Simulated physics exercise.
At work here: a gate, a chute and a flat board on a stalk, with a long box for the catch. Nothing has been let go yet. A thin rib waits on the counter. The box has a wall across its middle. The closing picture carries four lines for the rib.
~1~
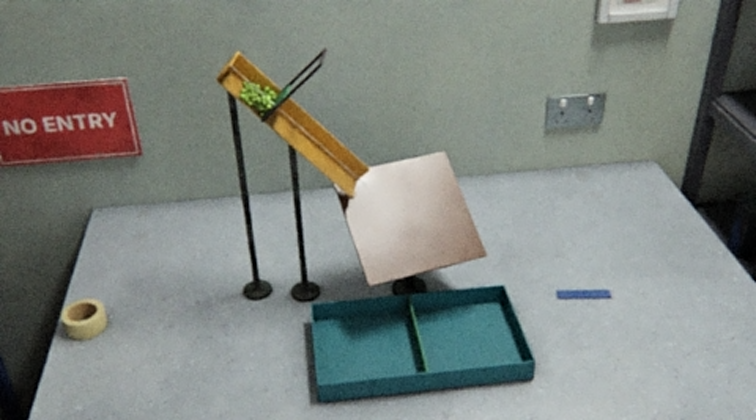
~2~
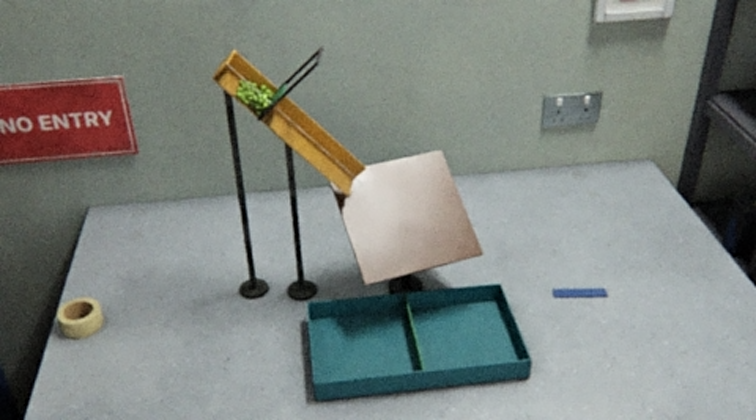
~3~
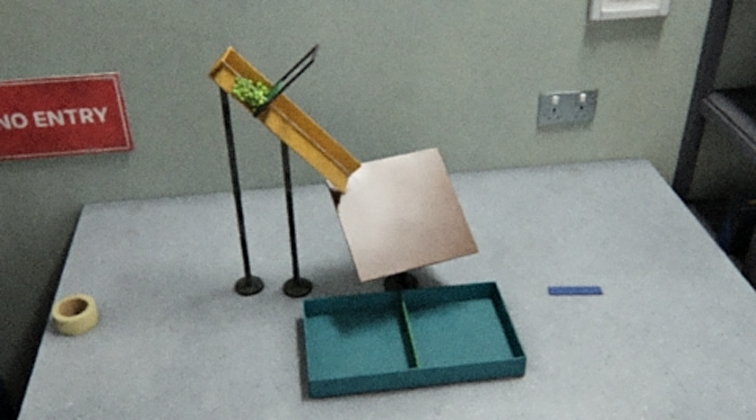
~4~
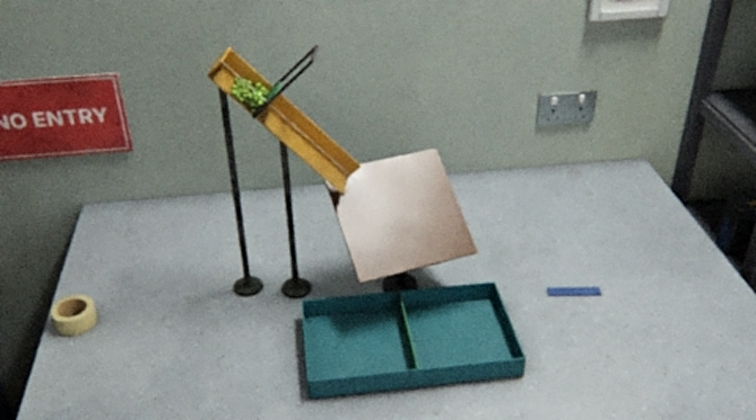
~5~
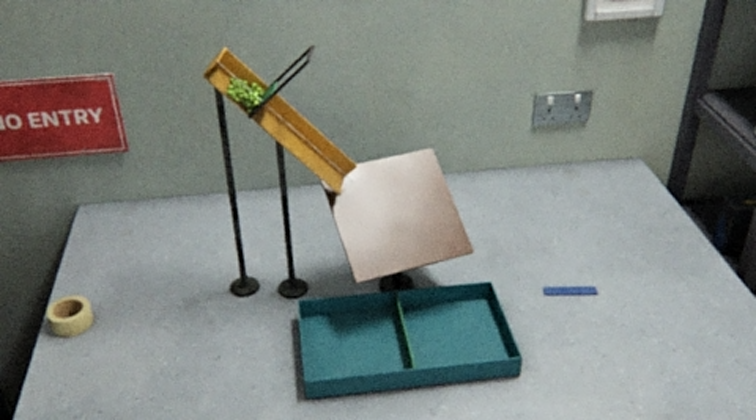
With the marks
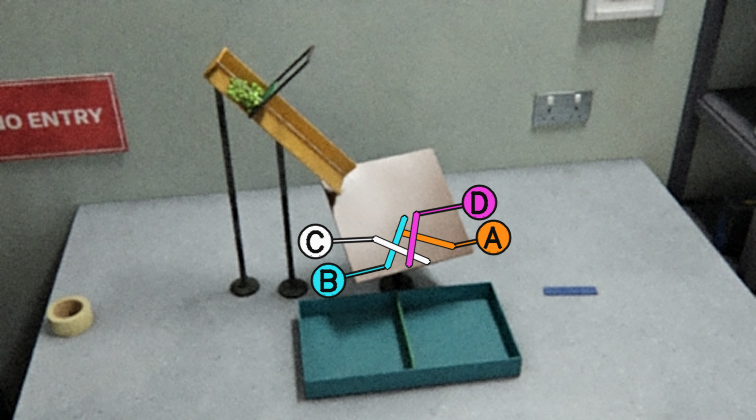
Green peas sitting still behind a closed gate on a sloping wooden chute, above a tilted board and a divided teal box.
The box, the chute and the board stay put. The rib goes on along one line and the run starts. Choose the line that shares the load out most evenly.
D works best here.
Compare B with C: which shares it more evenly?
That would be B.
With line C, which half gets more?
The right half.
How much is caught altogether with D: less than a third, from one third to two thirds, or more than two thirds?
It is more than two thirds.
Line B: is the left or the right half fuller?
The left half.
On the marked copy, line A from (399, 231) to (452, 246); line B from (404, 218) to (387, 266); line C from (375, 239) to (427, 261); line D from (416, 214) to (409, 264).
With A, of what is caught, none at all in the left half, the whole lot in the right.
With B, of what is caught, the bulk in the left half, a small share in the right.
With C, of what is caught, none at all in the left half, the whole lot in the right.
With D, of what is caught, close to half in the left half, close to half in the right.
